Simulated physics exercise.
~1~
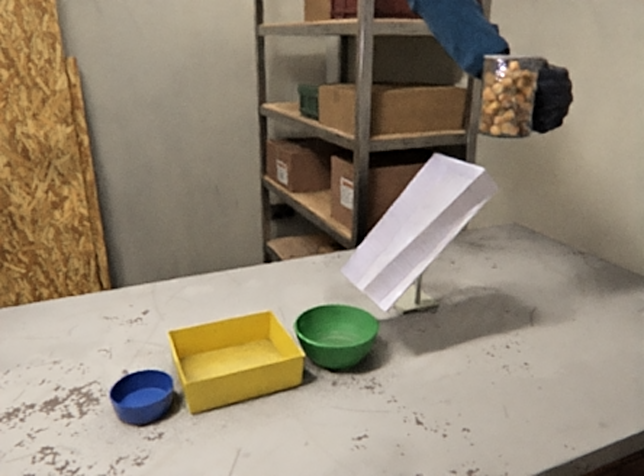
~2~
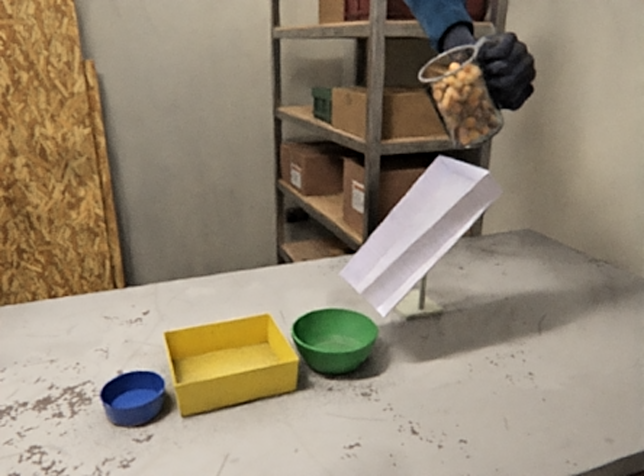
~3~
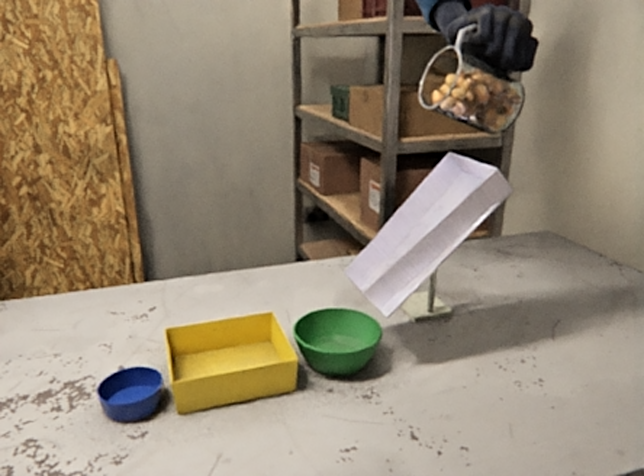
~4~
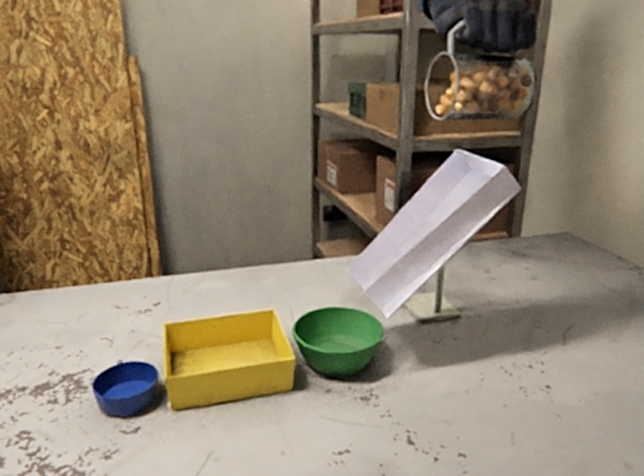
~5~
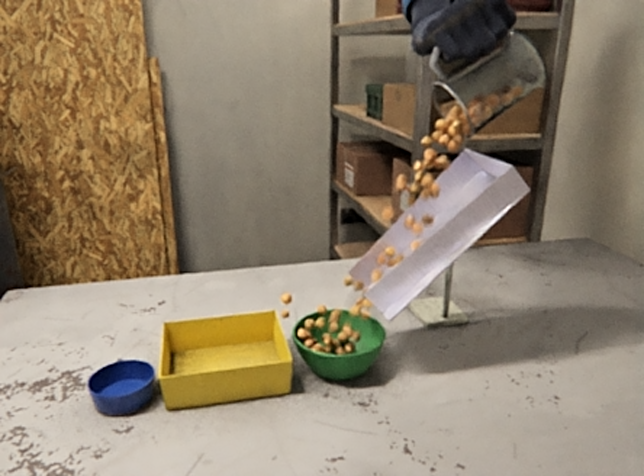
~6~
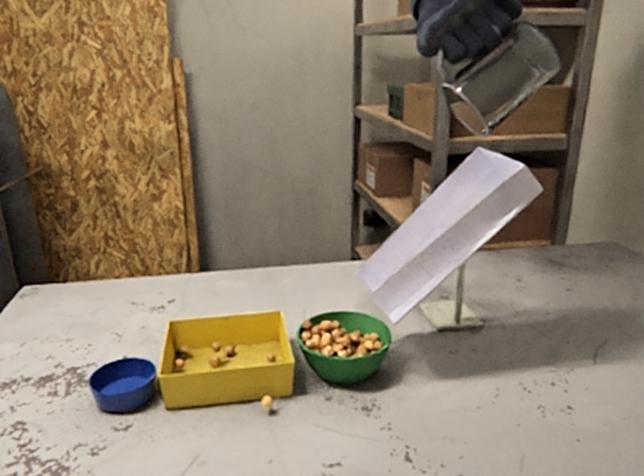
Wooden beads pouring from a tilted clear cup in a gloved hand down a white chute, mostly filling a green bowl, some in a yellow tin.
